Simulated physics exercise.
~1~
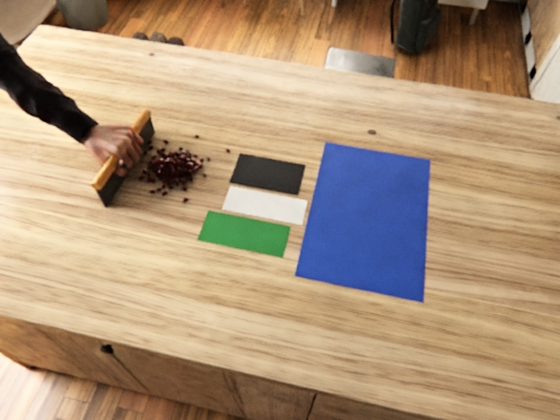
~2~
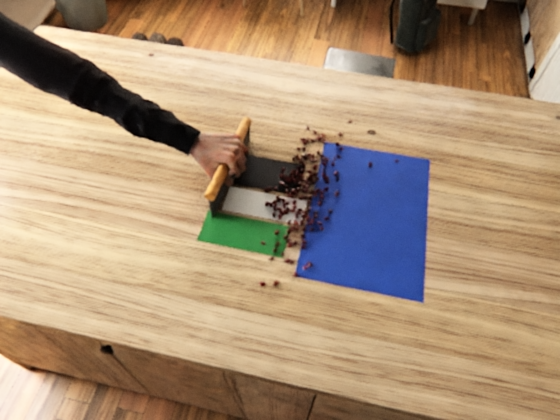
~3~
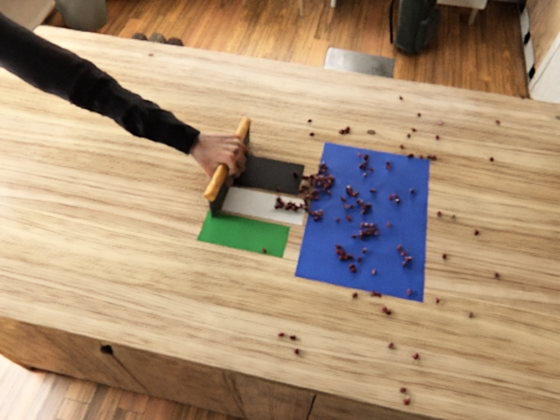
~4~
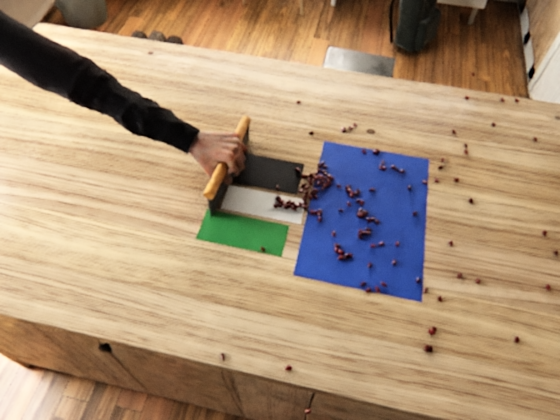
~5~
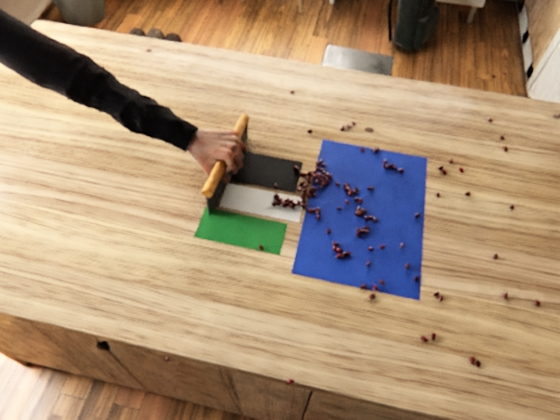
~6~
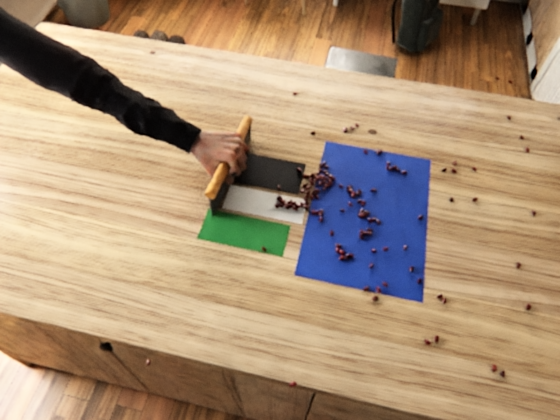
At first, a hand holds an upright scraper beside a small pile of dark red beans on a wooden counter, with black, white, green and blue mats lying to the right. The arm pushes the blade rightward, driving the beans across the smaller mats toward the blue one. The blade stops over the smaller mats, while the beans spread onward, scattering over the blue mat and the bare wood. At the end, about half the beans rest on the blue mat, a few remain on the white, and many others lie off the mats.
